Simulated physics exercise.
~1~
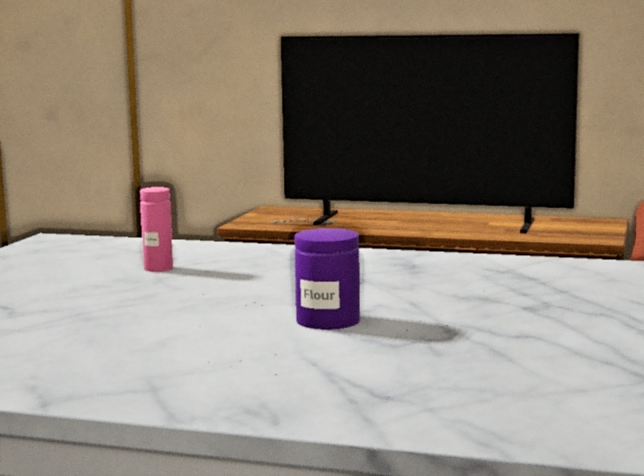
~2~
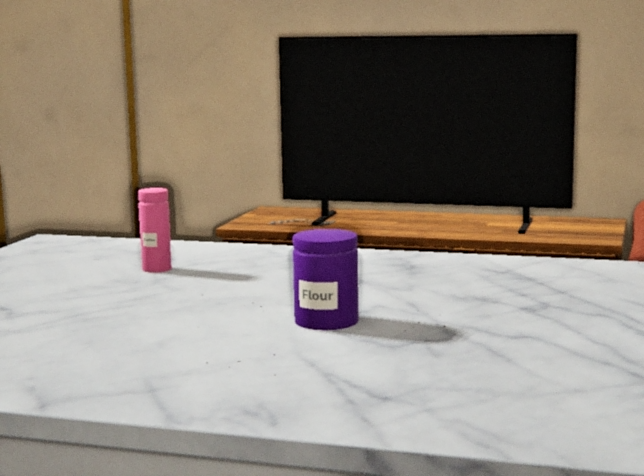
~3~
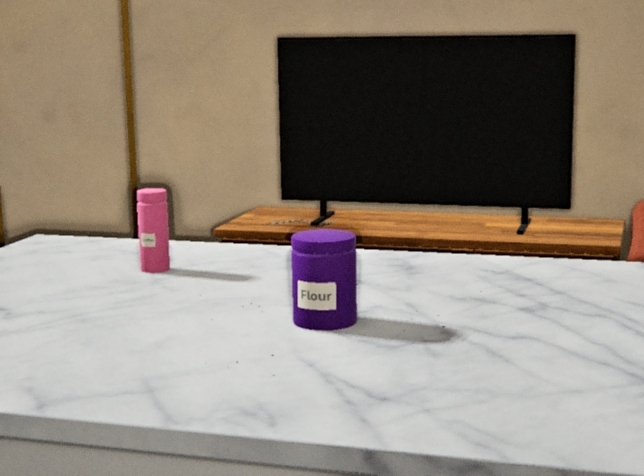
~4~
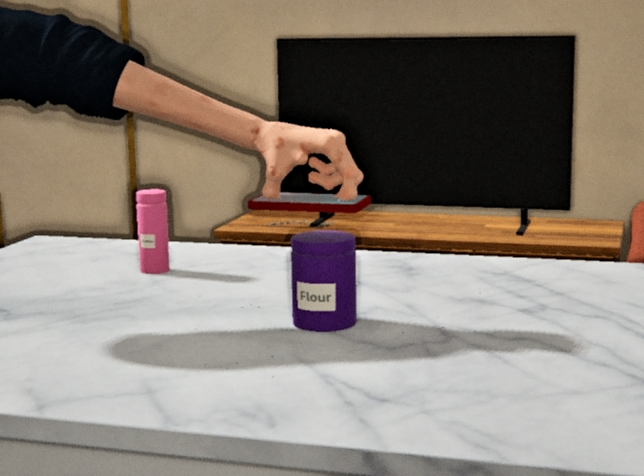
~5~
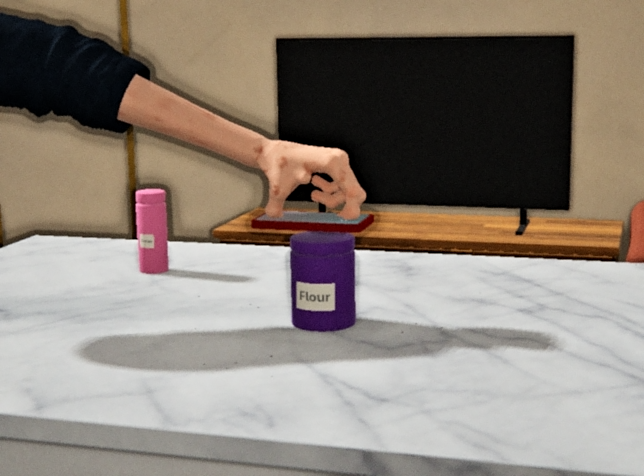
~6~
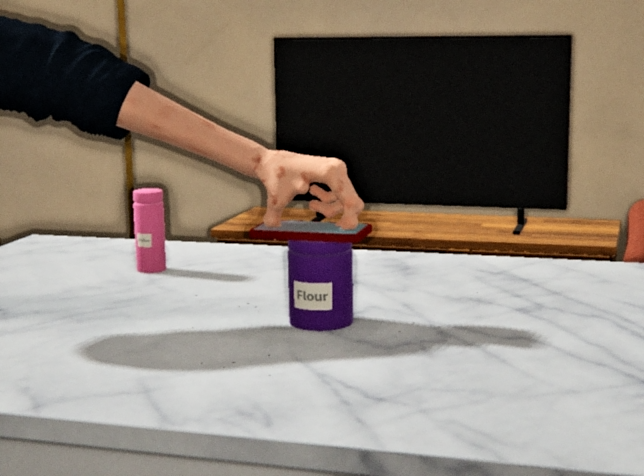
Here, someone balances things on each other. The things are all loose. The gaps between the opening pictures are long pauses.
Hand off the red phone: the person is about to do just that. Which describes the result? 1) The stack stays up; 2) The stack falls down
The stack stays up.
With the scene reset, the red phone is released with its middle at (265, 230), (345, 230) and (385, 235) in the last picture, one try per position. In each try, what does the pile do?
The pile goes down at first, does not fall second and goes down third.
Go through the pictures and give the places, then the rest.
In the first frame, the last thing is not in view yet; purple jar (327, 278).
In the second frame, the last thing is not in view yet; purple jar (326, 279).
In the third frame, the last thing is not in view yet; purple jar (324, 279).
In the fourth frame, coming down; red phone (310, 202); purple jar (324, 280).
In the fifth frame, coming down; red phone (313, 221); purple jar (323, 280).
In the sixth frame, set down, still held; red phone (311, 231); purple jar (321, 279).
Then, 1.00 s after the last picture, nothing has stirred.
Then, 2.10 s after the last picture, red phone resting near (311, 232).
At rest, all 3 in place. Seen from the same camera at the end, red phone near (311, 232). The pile holds.
